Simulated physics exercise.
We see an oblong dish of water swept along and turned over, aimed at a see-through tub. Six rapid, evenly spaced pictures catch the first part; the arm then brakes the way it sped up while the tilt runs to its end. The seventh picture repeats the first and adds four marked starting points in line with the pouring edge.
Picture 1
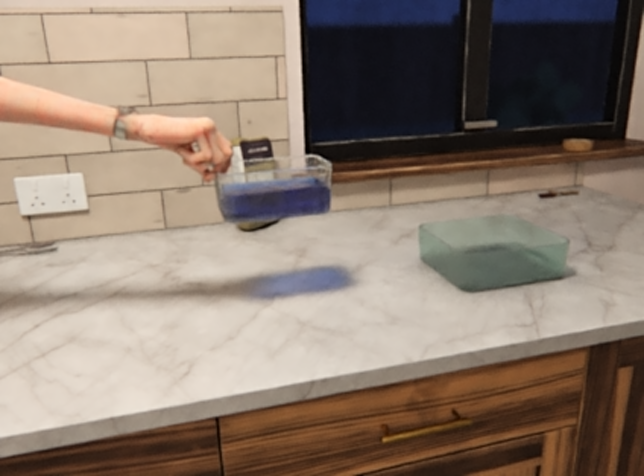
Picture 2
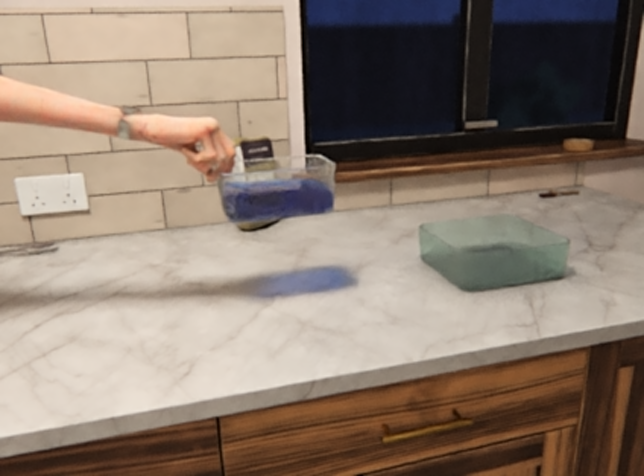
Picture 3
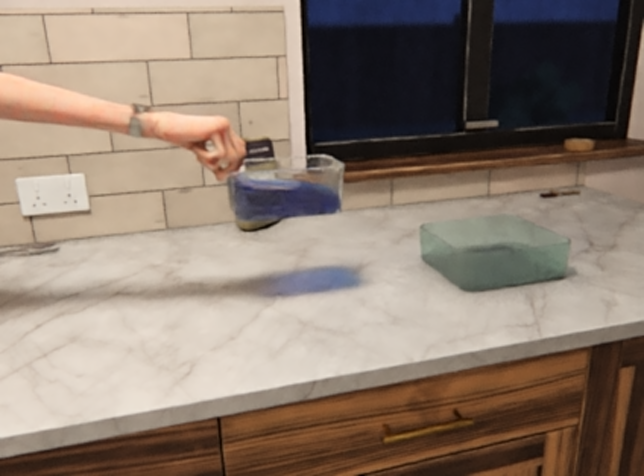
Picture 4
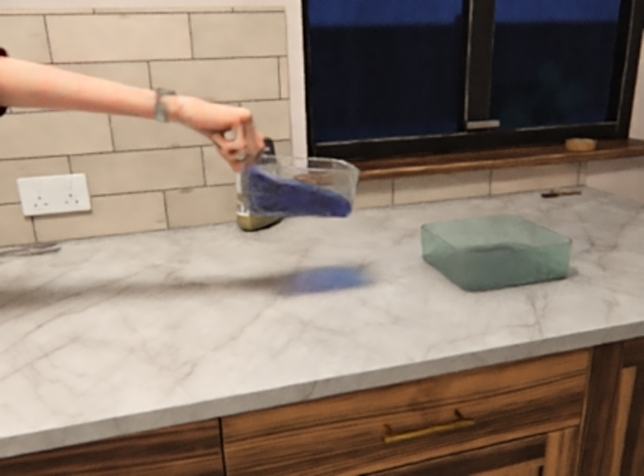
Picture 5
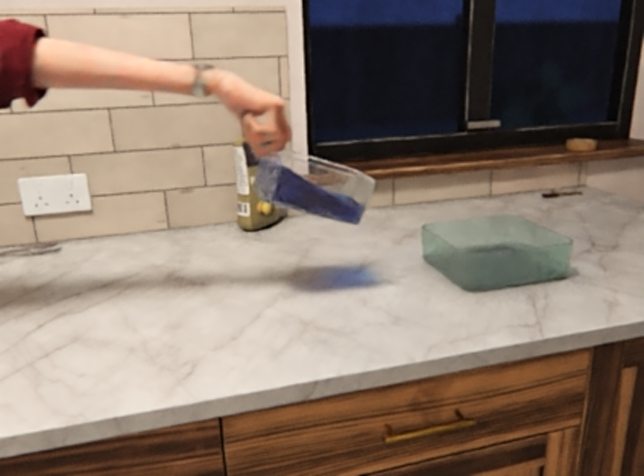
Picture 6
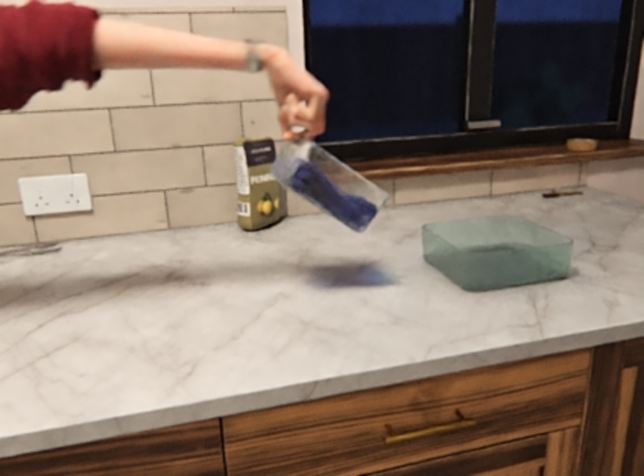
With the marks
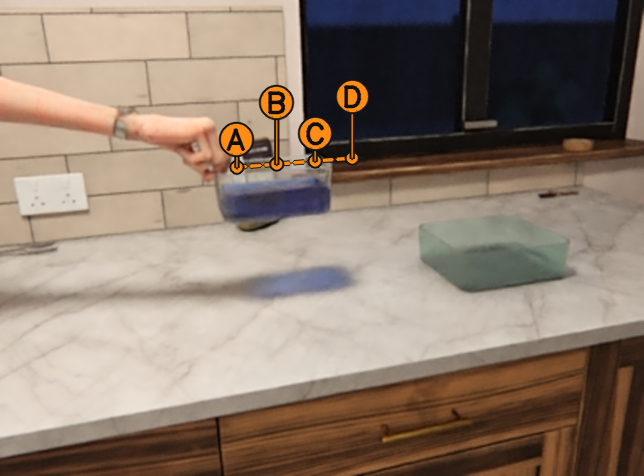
A hand carries a clear dish of blue liquid rightward and tilts it steeply.
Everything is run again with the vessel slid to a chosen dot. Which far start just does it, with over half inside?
The limit is D.
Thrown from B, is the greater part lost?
Yes, it does.
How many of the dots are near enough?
One of the four.
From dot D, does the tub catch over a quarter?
Yes, clearly.
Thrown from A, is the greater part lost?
Yes.
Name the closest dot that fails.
C it is.
On the marked copy, A at (236, 167); B at (276, 164); C at (315, 161); D at (352, 158).
For dot A, about 0 % lands in the tub, 100 % falls short.
For dot B, about 0 % lands in the tub, 97 % falls short and 3 % goes beside or beyond.
For dot C, about 25 % lands in the tub, 67 % falls short and 9 % goes beside or beyond.
For dot D, about 63 % lands in the tub, 22 % falls short and 15 % goes beside or beyond.
